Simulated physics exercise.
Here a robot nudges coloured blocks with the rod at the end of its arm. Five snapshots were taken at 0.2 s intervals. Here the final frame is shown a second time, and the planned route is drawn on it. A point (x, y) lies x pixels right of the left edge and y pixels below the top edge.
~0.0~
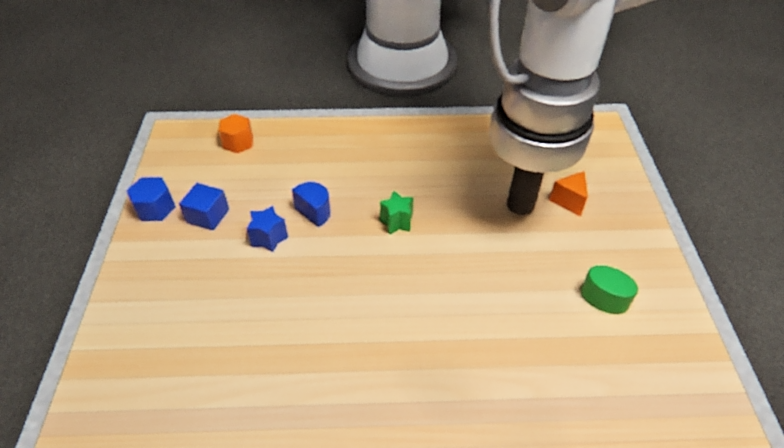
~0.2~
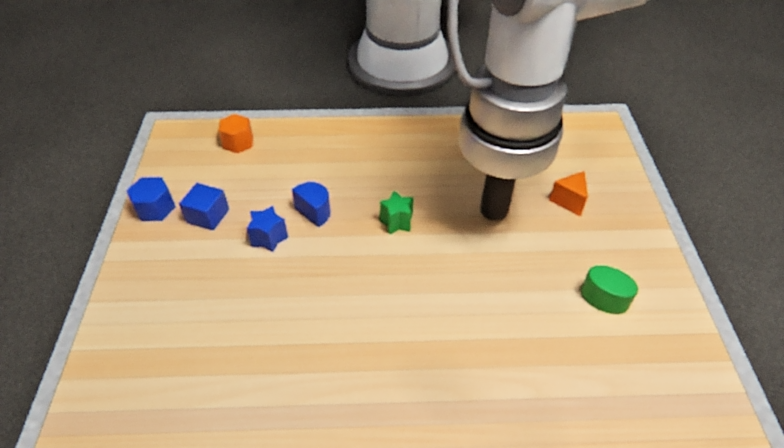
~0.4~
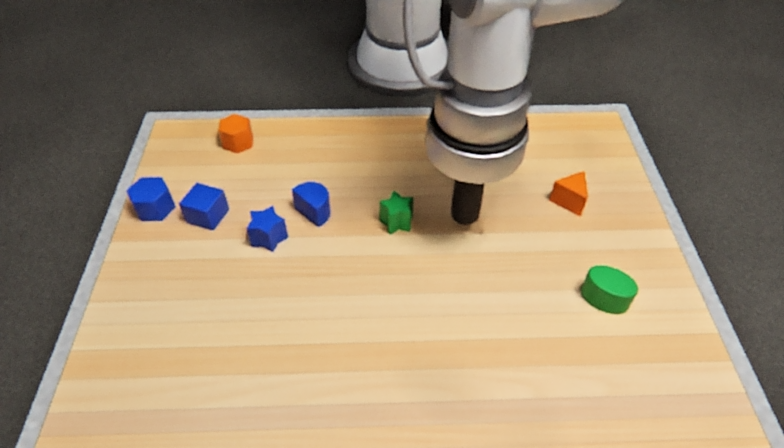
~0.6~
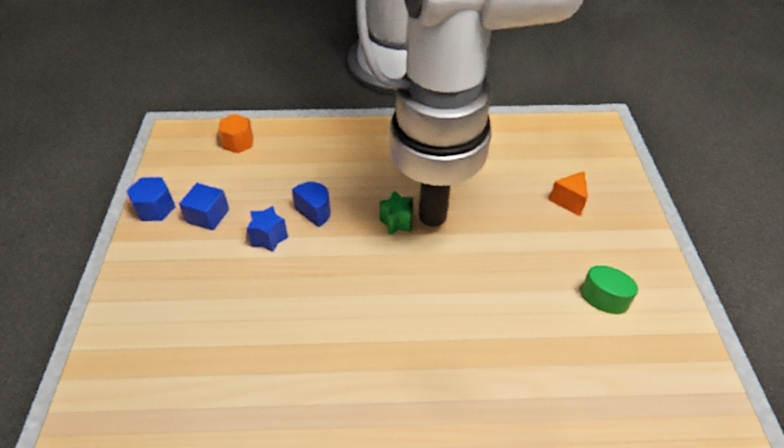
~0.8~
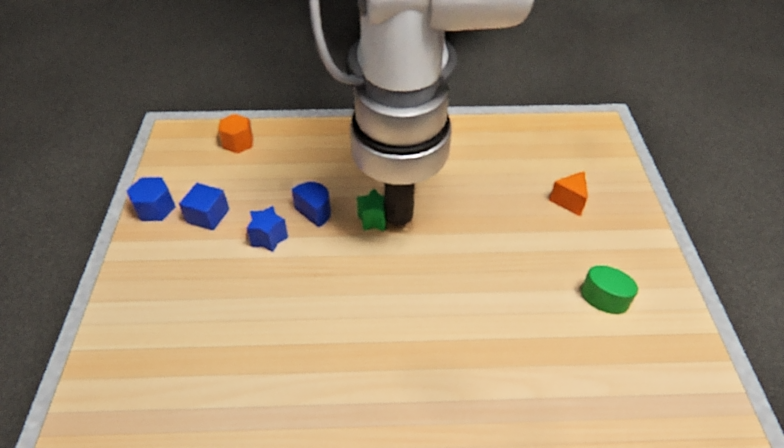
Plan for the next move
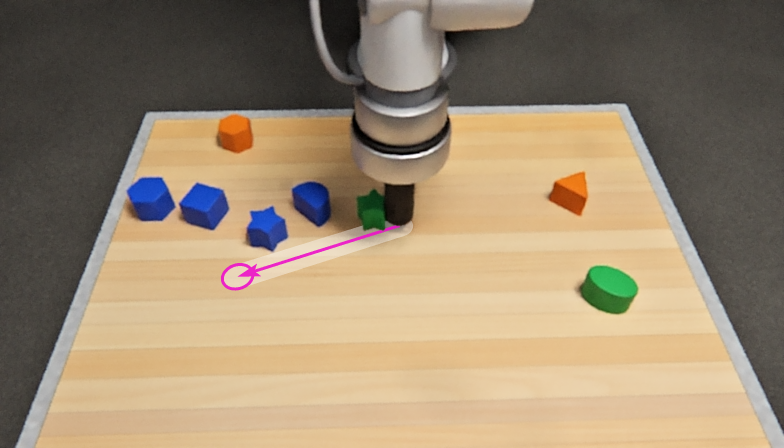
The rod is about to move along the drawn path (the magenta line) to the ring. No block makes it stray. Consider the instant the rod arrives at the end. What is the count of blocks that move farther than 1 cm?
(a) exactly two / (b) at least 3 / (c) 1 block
c - 1 block.
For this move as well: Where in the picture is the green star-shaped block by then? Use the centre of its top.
The green star-shaped block ends near (349, 200).
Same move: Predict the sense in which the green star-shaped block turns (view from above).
My prediction: CW.
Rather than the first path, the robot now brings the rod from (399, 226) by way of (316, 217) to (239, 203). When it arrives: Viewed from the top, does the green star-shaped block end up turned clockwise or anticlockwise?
The block turns clockwise.
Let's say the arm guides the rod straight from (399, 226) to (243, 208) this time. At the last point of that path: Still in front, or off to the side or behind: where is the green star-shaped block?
The green star-shaped block is leading.
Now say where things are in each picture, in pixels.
The first frame shows rod's lower end at (521, 206); blue star-shaped block at (264, 219); green star-shaped block at (397, 203).
The second frame shows rod at (494, 211); blocks still.
The third frame shows rod at (465, 215); blocks still.
The fourth frame shows rod at (433, 217); blocks still.
The fifth frame shows rod at (399, 216); blue star-shaped block at (264, 219); green star-shaped block at (374, 201).
Drawn move, straight from (399, 226) to (238, 277).
The first path, step by step. One third of the way, rod at (347, 232); green star-shaped block at (349, 200), turned 60° clockwise.
Two thirds of the way, rod at (291, 250); green star-shaped block at (349, 200), turned 60° clockwise.
At the end, rod at (235, 267); blue star-shaped block still; green star-shaped block at (349, 200), turned 60° clockwise.
